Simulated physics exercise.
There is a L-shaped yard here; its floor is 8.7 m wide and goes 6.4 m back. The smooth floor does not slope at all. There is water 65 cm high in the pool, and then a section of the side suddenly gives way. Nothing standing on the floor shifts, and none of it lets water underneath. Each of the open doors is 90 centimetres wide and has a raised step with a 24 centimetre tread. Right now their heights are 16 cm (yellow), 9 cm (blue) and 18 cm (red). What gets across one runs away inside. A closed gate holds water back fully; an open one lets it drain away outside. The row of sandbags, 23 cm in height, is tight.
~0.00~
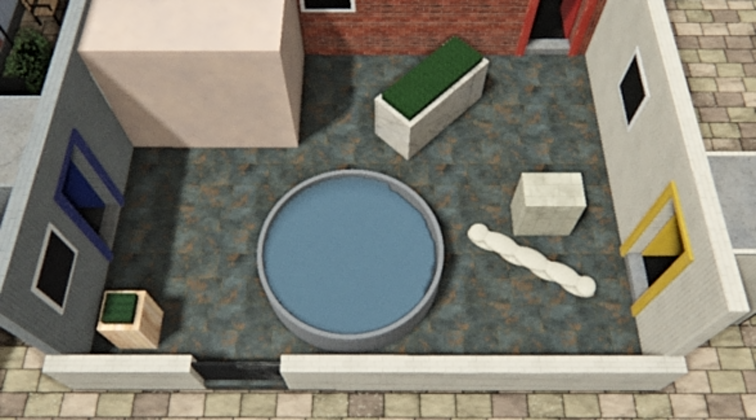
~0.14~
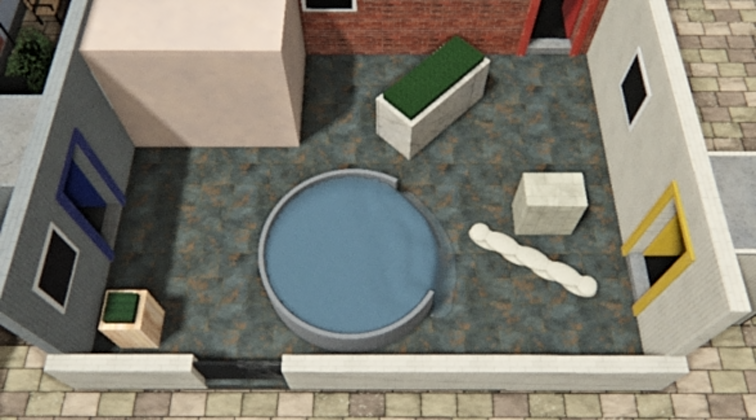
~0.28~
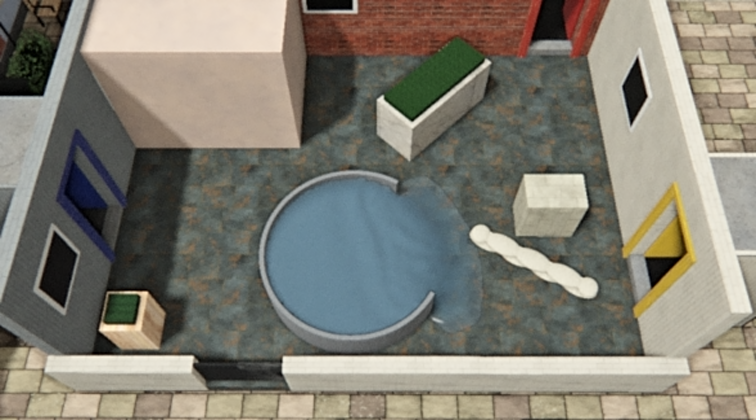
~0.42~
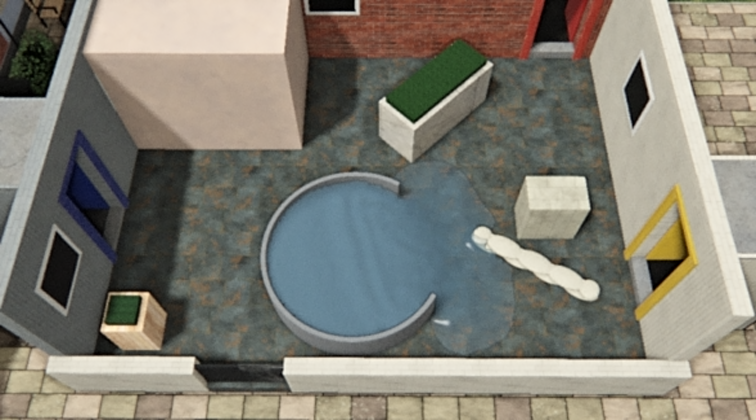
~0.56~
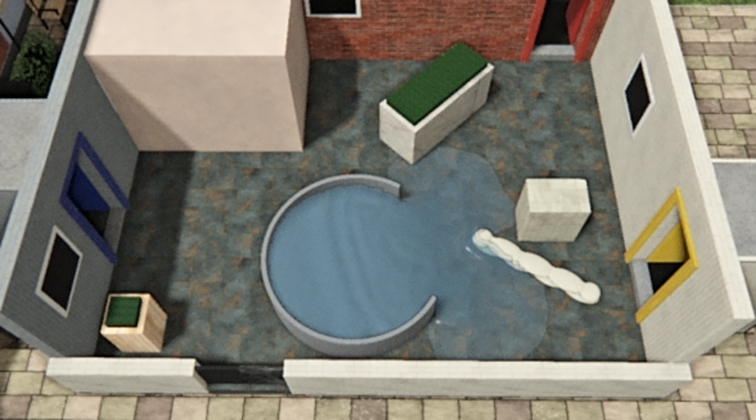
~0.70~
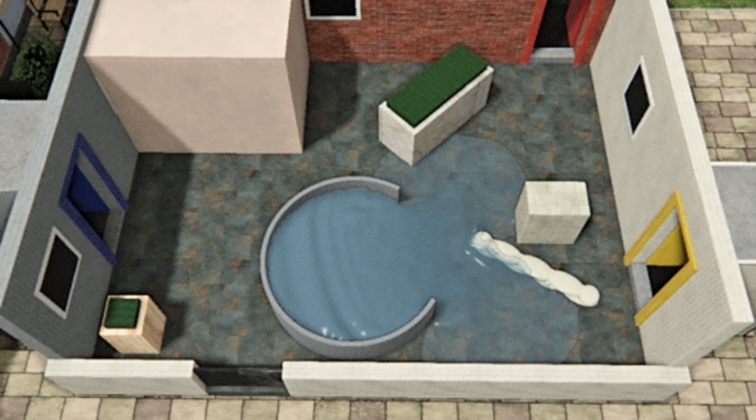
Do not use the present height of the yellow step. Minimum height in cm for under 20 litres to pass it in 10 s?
I would say 17 cm.
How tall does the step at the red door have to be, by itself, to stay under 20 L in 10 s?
Red door, minimum about 28 cm.
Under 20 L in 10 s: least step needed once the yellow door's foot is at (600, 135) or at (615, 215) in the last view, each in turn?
Roughly 20 and 14.5 cm.
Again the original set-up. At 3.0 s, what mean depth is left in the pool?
Some 23 cm.
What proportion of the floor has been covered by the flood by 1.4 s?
40 %.
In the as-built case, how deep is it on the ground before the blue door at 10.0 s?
Some 8.0 centimetres.
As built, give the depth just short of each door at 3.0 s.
Before yellow it's 19 cm, before blue 0 cm, before red 35 cm.
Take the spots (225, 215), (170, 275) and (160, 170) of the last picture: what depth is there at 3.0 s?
Depths of roughly 0 cm, 0 cm and 0 cm, in that order.
After 1.4 s water covers 40 % of the floor, deepest (48 cm) near (644, 369); it has not reached the yellow door.
After 3.0 s water covers 45 % of the floor, deepest (39 cm) near (647, 380); 19 cm at the yellow door, 3 litres in over its 16 cm step.
After 10.0 s water covers 95 % of the floor, deepest (16 cm) near (307, 115); 13 cm at the yellow door, 27 litres in over its 16 cm step.
At the yellow door as built, the water arrived by 1.6 s and peaked near 22 cm at 3.6 s.
Run again over the same 10 s with other heights there, 39 litres in over 14.5 cm, 8 litres over 20 cm. The limit of 20 litres is kept from about 17 cm up.
